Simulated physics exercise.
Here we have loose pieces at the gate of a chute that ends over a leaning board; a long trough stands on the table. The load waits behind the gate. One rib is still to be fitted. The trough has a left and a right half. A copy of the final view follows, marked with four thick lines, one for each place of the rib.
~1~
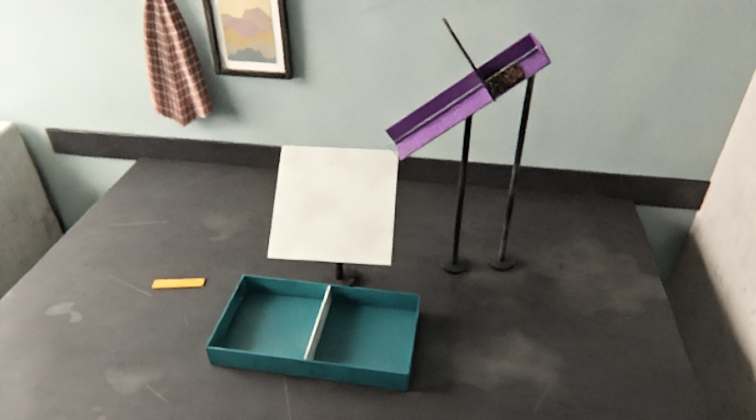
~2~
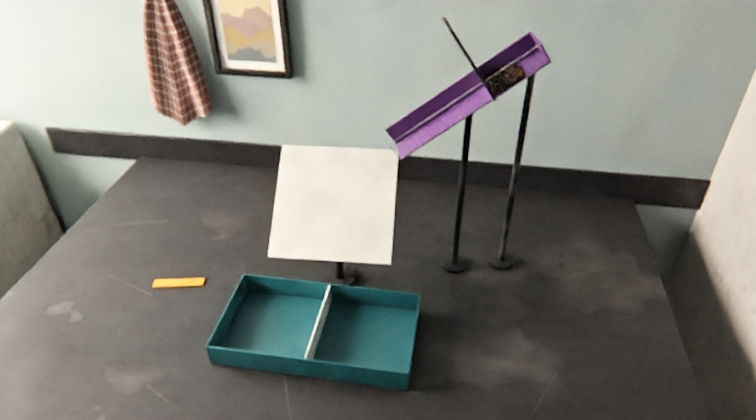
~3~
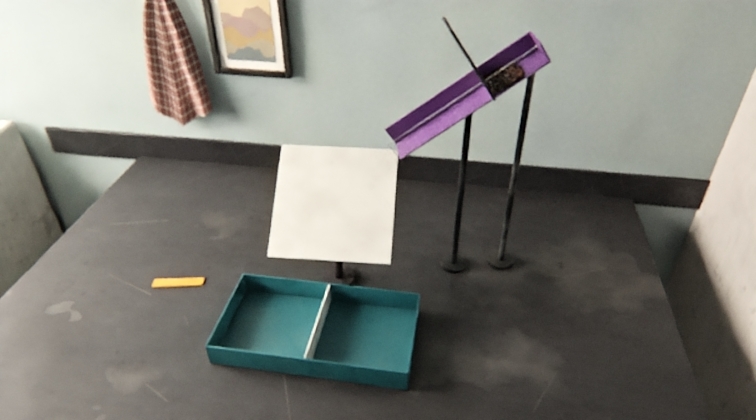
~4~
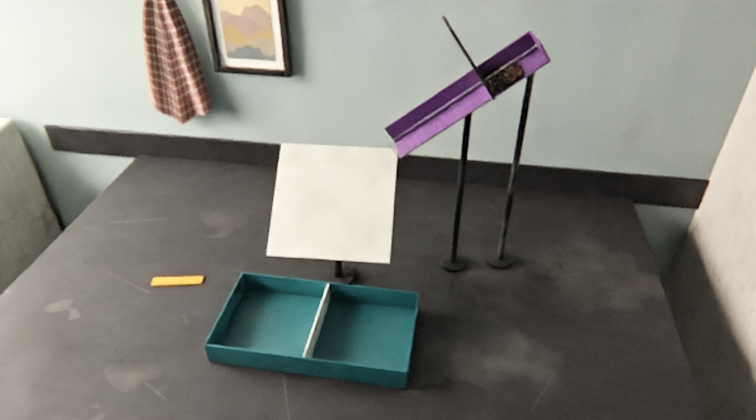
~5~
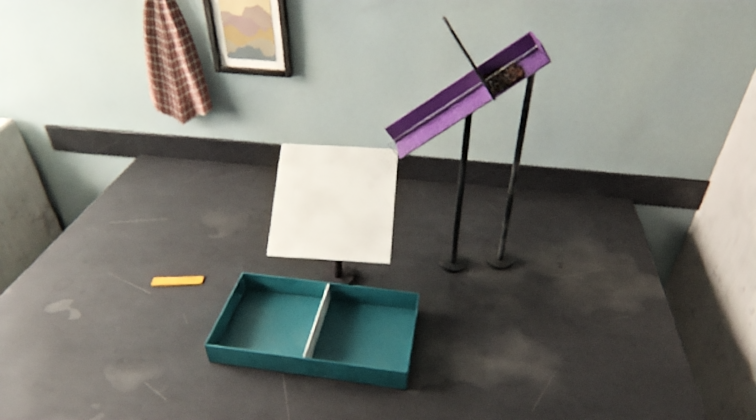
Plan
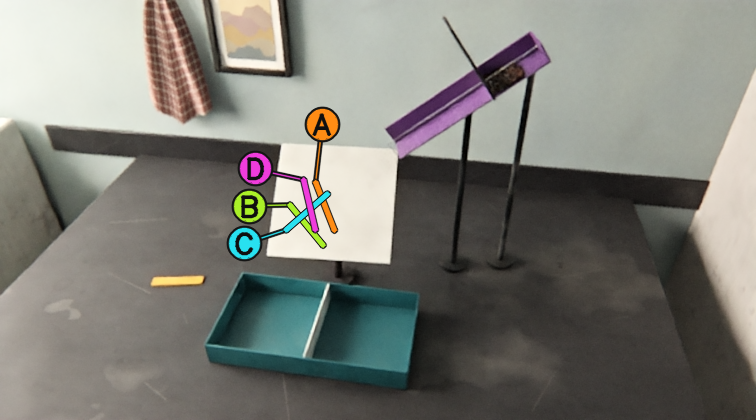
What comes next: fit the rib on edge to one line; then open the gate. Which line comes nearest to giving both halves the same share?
Best: D.
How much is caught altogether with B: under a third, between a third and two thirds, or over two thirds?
It is over two thirds.
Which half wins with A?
The right half.
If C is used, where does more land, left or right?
Left.
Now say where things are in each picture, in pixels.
The first picture shows load behind the gate at (498, 82), allspice berries; lip of the chute at (398, 153), sloping gently.
The second picture shows middle of the board at (335, 202), tilted fairly steeply; middle of its low edge at (329, 261); of its high edge at (340, 147).
The third picture shows front corners of the trough at (206, 346) and (408, 373); front end of its middle wall at (304, 359).
The fourth picture shows middle of the load at (498, 81); lip at (398, 151).
The fifth picture shows middle of the load at (498, 81); lip at (398, 151).
On the marked copy, line A from (315, 182) to (334, 230); line B from (289, 204) to (323, 245); line C from (327, 193) to (286, 229); line D from (303, 179) to (315, 229).
With A, of what is caught, a small part in the left half, nearly all in the right.
With B, of what is caught, about a quarter in the left half, most in the right.
With C, of what is caught, nearly all in the left half, a small part in the right.
With D, of what is caught, about half in the left half, about half in the right.
